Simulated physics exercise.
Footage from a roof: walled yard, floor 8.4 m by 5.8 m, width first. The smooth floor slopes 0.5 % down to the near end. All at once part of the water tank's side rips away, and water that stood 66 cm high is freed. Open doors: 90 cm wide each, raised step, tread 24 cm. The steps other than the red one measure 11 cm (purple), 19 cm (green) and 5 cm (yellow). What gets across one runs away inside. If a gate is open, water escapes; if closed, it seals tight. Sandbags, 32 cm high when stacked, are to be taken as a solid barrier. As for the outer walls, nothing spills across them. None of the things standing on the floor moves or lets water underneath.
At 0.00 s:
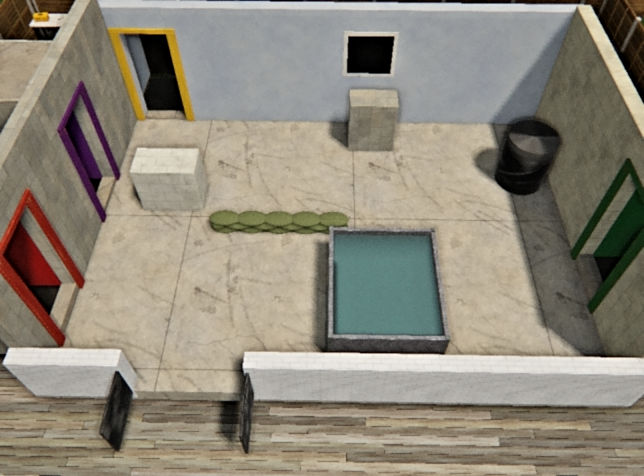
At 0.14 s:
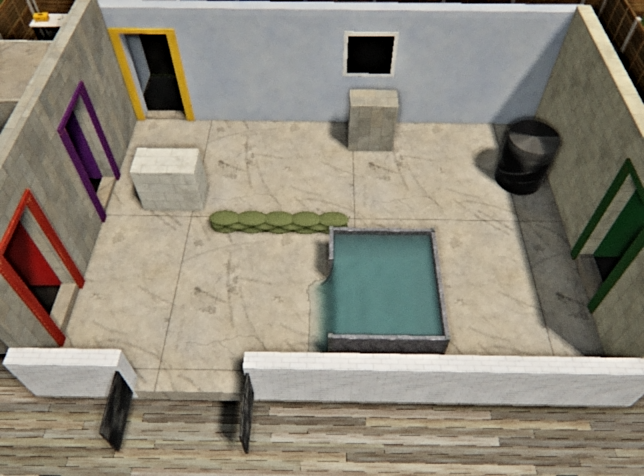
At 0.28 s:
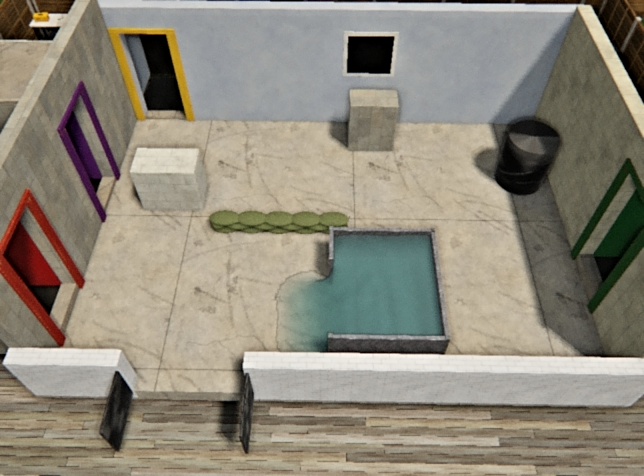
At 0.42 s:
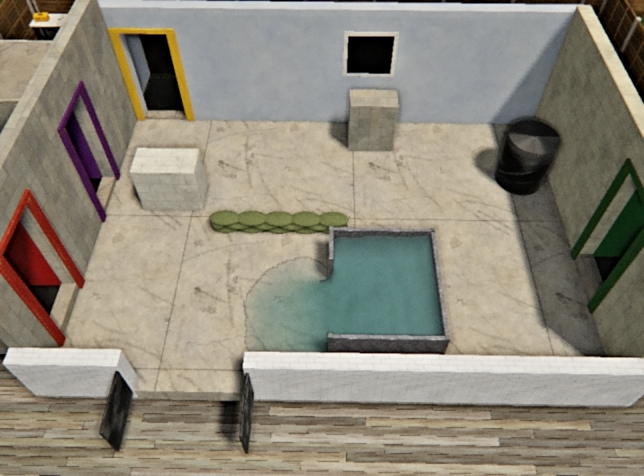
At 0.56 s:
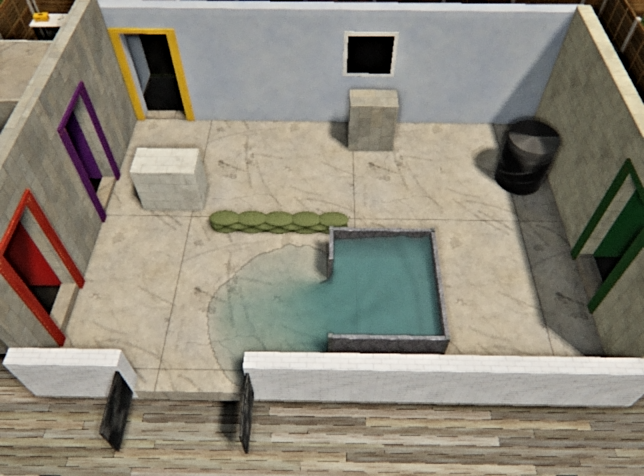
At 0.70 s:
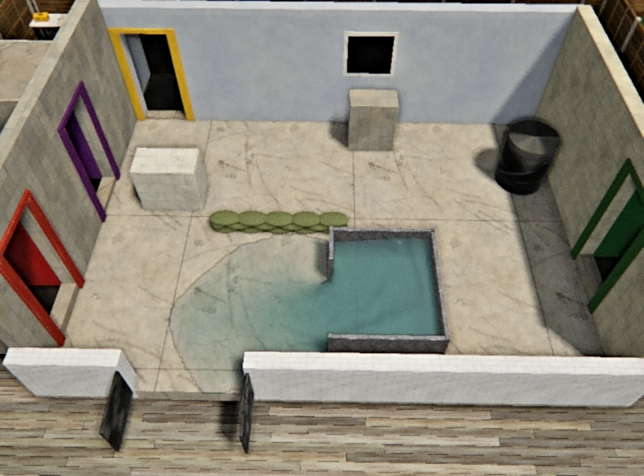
Teal water pouring through a gap in the left side of a square tank and spreading leftward across a walled yard's pale floor.
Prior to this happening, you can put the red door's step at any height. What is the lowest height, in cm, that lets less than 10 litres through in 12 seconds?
About 24 cm.
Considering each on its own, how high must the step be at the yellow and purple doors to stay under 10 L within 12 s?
Roughly 12.0 cm for the yellow door and roughly 10.5 cm for the purple door.
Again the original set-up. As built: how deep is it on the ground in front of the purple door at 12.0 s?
Roughly 3.5 cm deep.
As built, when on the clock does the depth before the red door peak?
Around 2.4 s, give or take.
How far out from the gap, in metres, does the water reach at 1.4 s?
Around 4.4 m from the gap.
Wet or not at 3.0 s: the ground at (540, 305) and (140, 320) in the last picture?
In that order: Dry, flooded.
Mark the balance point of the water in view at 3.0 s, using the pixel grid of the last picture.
The water's centre is at about (238, 299).
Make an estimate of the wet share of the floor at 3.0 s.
30 %.
After 1.4 s water covers 25 % of the floor, deepest (30 cm) near (318, 335); 22 cm at the red door, 0 litres in over its 18 cm step.
After 3.0 s water covers 30 % of the floor, deepest (26 cm) near (60, 351); 26 cm at the red door, 37 litres in over its 18 cm step.
After 12.0 s water covers 75 % of the floor, deepest (6 cm) near (281, 377); 5 cm at the red door, 51 litres in over its 18 cm step.
At the red door as built, the water arrived by 1.2 s and peaked near 30 cm at 2.4 s.
Run again over the same 12 s with other heights there, 41 litres in over 19 cm, 4 litres over 26 cm. The limit of 10 litres is kept from about 24 cm up.
